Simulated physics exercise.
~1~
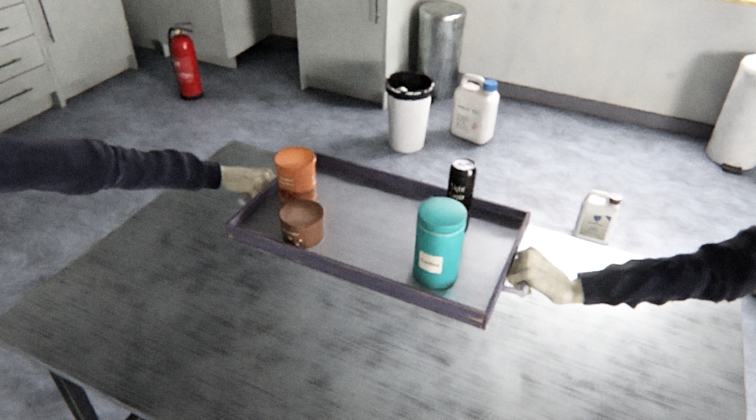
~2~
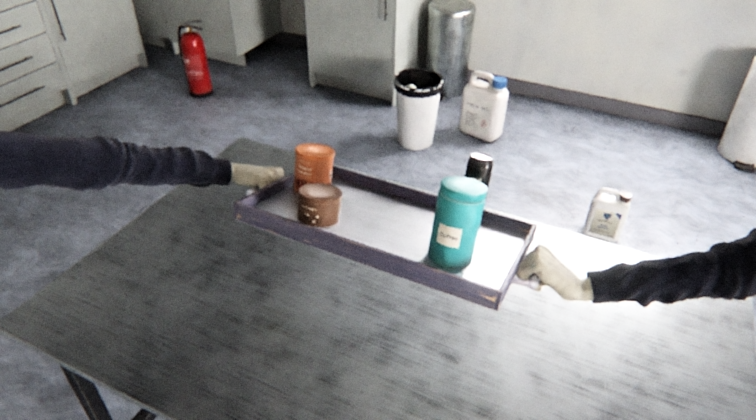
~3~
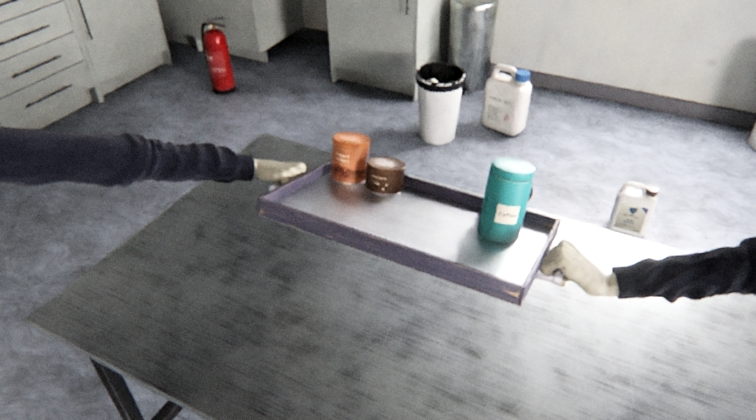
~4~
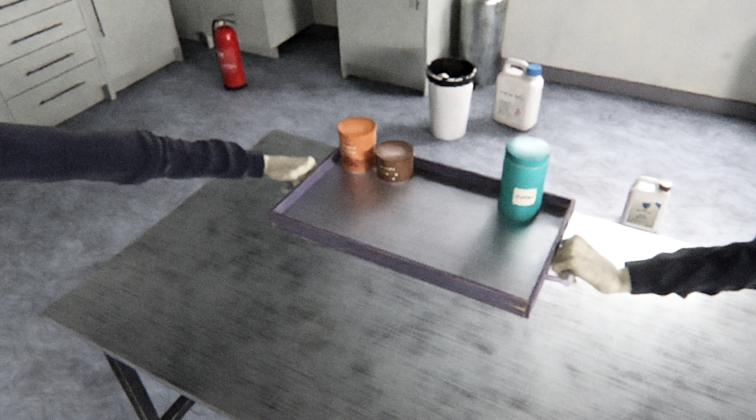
A tray held in two hands over a table tipped its far edge down, and the turquoise jar, brown tub and orange tin slid toward that edge while the black can went off the tray, leaving the other three standing as the tray leveled.
